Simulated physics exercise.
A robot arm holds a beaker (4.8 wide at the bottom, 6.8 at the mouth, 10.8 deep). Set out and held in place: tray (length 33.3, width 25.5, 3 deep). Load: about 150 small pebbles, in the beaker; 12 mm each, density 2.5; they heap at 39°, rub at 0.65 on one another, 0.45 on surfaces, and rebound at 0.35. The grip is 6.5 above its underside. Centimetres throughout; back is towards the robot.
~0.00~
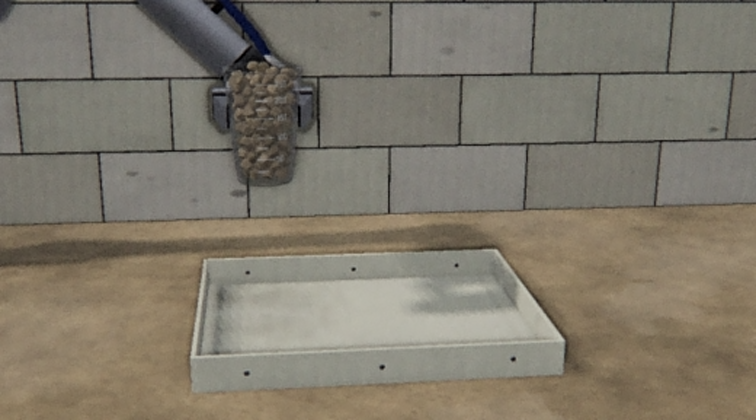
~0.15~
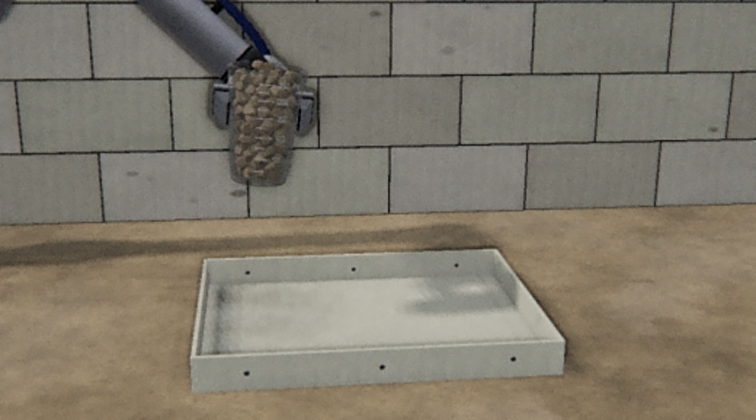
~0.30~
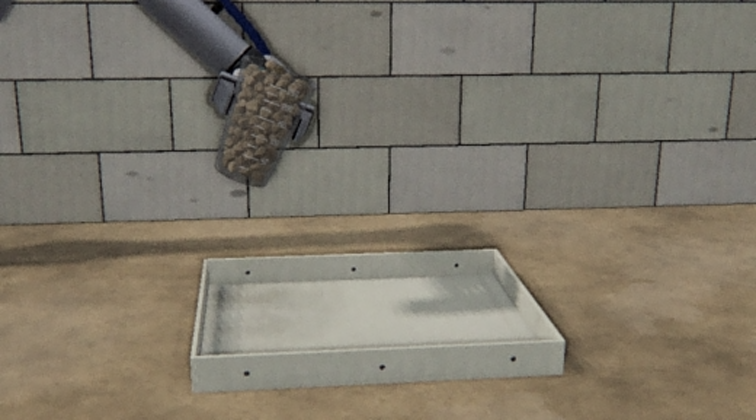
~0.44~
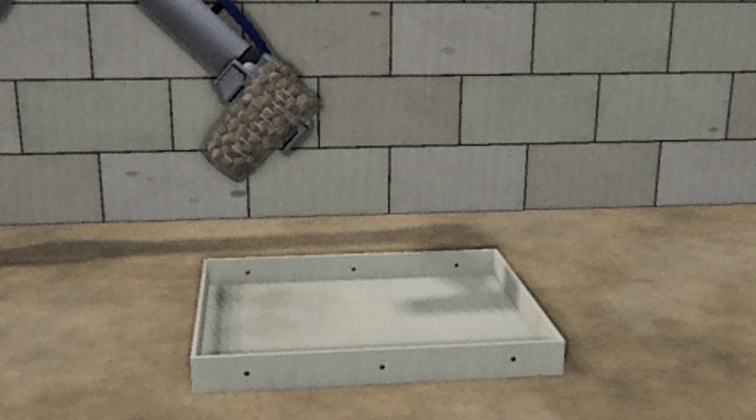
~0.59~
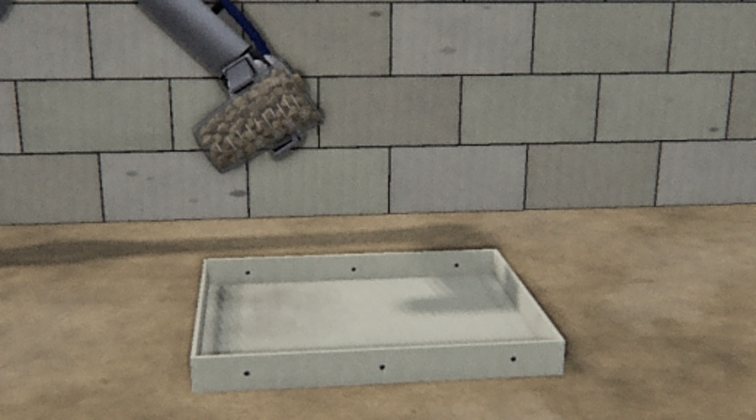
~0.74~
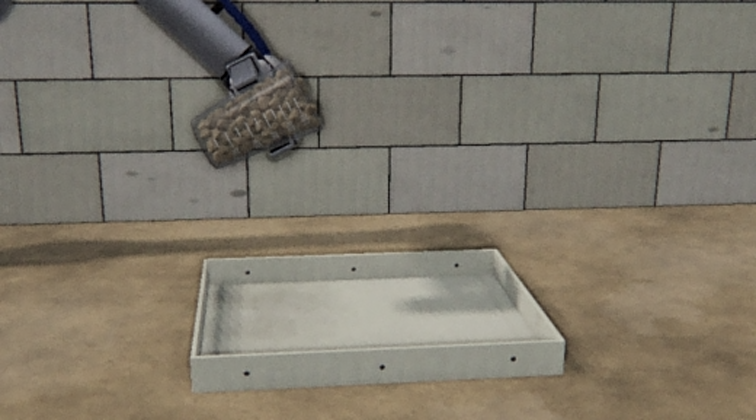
To begin with, a robot arm holds a clear beaker packed with small brownish pebbles upright above a pale, empty tray, in front of a block wall. The arm then turns the beaker steadily, its base swinging left and its top leaning right, until it is steeply tilted with the pebbles still inside.
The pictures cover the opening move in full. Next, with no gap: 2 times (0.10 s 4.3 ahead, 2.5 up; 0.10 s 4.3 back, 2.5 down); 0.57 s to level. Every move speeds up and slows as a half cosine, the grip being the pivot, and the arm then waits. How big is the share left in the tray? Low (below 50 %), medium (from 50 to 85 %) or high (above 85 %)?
Answer: Medium; from 50 to 85 % of the small pebbles finish in the tray.
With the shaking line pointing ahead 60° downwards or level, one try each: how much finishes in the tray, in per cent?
Some 10 and 50 per cent.
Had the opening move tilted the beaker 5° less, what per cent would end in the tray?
Then about 65 per cent.
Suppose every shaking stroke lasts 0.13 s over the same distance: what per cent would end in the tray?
Then about 55 per cent.
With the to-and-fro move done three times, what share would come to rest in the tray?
It would be near 80 per cent.
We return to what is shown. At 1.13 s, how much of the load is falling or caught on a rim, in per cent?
About 5 per cent.
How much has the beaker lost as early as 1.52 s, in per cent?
About 70 per cent by then.
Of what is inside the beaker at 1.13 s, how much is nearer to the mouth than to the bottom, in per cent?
About 85 per cent.
After 1.13 s, tilted 64° forward, highest piece 25 above the table; 96 in the tray, 49 in the beaker, 8 in flight or on a rim.
After 1.52 s, tilted 17° forward, highest piece 25 above the table; 105 in the tray, 46 in the beaker, 2 on the table or floor.
After 1.91 s, level, highest piece 21 above the table; 105 in the tray, 46 in the beaker, 2 on the table or floor.
After 2.96 s, level, highest piece 21 above the table; 105 in the tray, 46 in the beaker, 2 on the table or floor.
At rest, 105 in the tray, 46 in the beaker, 2 on the table or floor. That is 69 % in the tray.
